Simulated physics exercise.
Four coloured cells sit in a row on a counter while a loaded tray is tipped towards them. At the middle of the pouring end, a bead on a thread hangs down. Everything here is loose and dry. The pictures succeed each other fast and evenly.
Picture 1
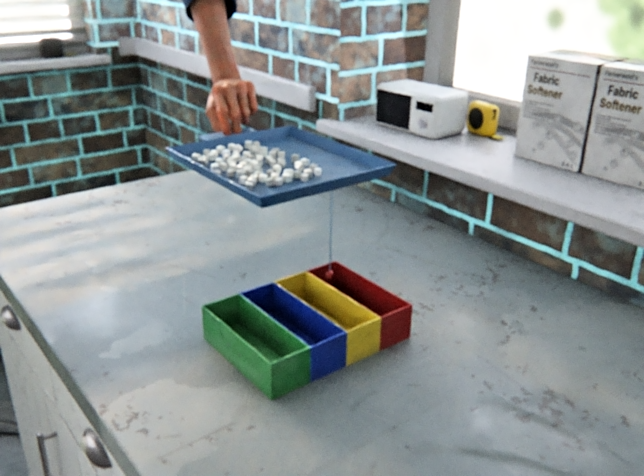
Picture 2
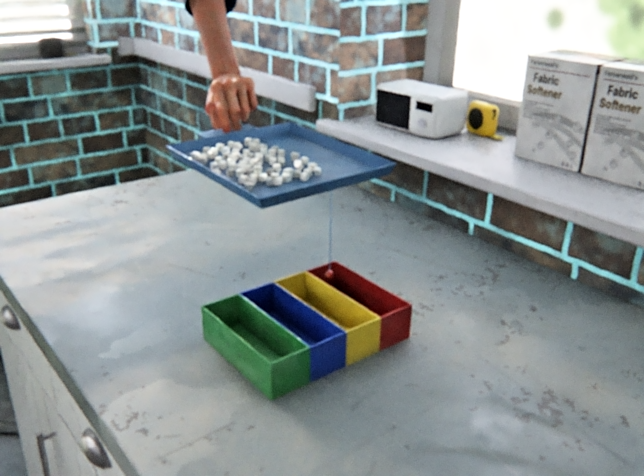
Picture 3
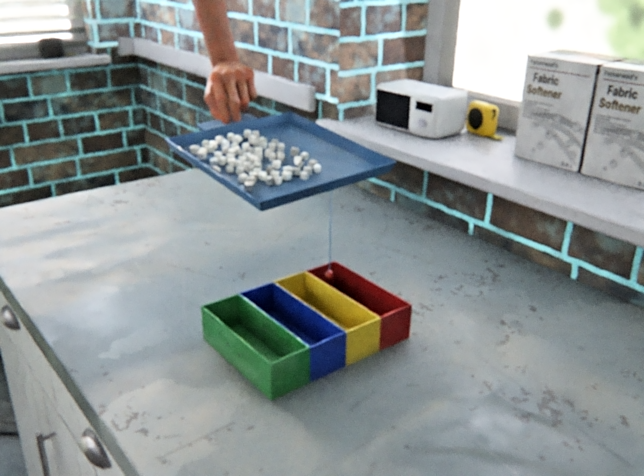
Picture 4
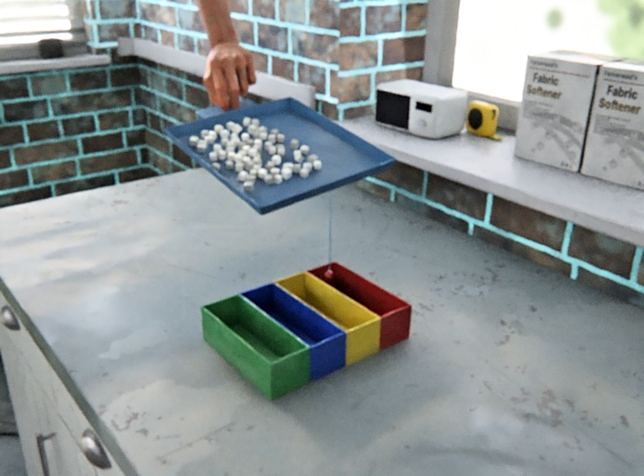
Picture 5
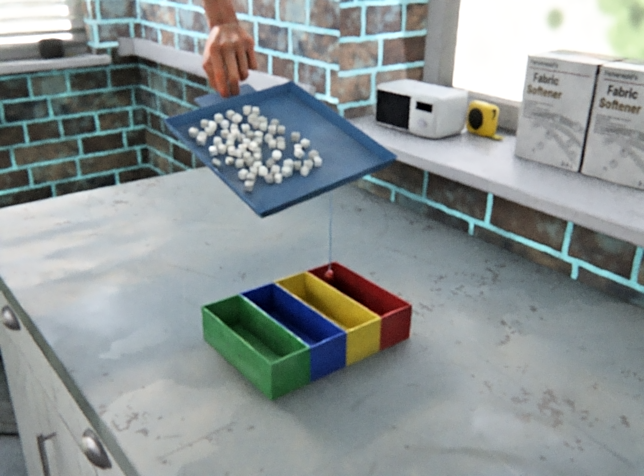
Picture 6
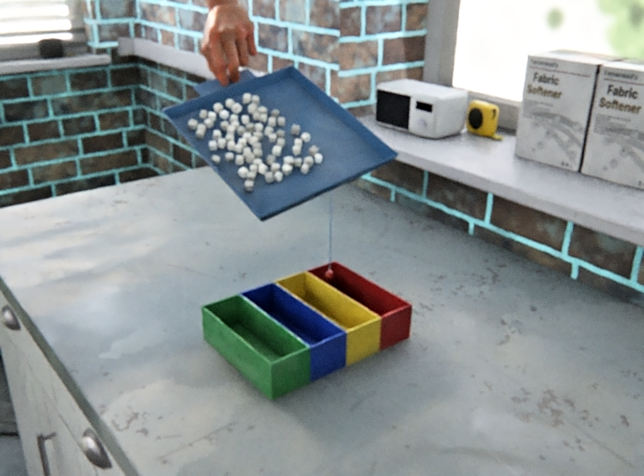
A hand reaching in from the top grips the far edge of a blue tray of small white cubes above a worn grey counter, seen from slightly above in a brick-walled room. Below sit joined green, blue, yellow and red cells, left to right, near a hanging thread, with boxes on the right ledge. The hand steadily tilts the tray, its near corner dipping, while the cubes and camera stay put.
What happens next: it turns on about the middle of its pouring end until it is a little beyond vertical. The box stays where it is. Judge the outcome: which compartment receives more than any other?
The blue compartment receives the most.
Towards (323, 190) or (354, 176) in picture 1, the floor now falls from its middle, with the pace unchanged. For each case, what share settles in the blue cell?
Roughly 40 per cent, and 0 per cent.
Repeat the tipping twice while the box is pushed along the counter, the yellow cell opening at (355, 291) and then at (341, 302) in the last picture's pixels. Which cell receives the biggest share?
Try 1 - the green cell; try 2 - that green cell.
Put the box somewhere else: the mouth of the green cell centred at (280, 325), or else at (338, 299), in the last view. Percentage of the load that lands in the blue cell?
Respectively 20 percent and 0 percent.
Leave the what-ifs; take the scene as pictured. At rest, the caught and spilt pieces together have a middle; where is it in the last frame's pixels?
About (286, 348).
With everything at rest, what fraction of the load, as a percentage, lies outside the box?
That comes to some 0 per cent.
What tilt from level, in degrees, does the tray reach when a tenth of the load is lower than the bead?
I'd say close to 75 degrees.
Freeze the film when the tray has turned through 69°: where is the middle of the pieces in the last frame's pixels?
Somewhere about pixel (266, 213).
Soon after the last picture, tray tipped steeply; about two thirds on the tray; a stray few in the green cell; a stray few in the blue cell; about a quarter falling or outside the box.
A little later, tray tipped past a quarter turn; about half in the blue cell; about a third in the green cell; a stray few in the yellow cell; a small part falling or outside the box.
Later still, tray tipped past a quarter turn; about half in the blue cell; about a third in the green cell; a stray few in the yellow cell; a stray few falling or outside the box.
At rest, tray tipped past a quarter turn; about half in the blue cell; about a third in the green cell; a stray few in the yellow cell; none in the red cell; a stray few outside the box.
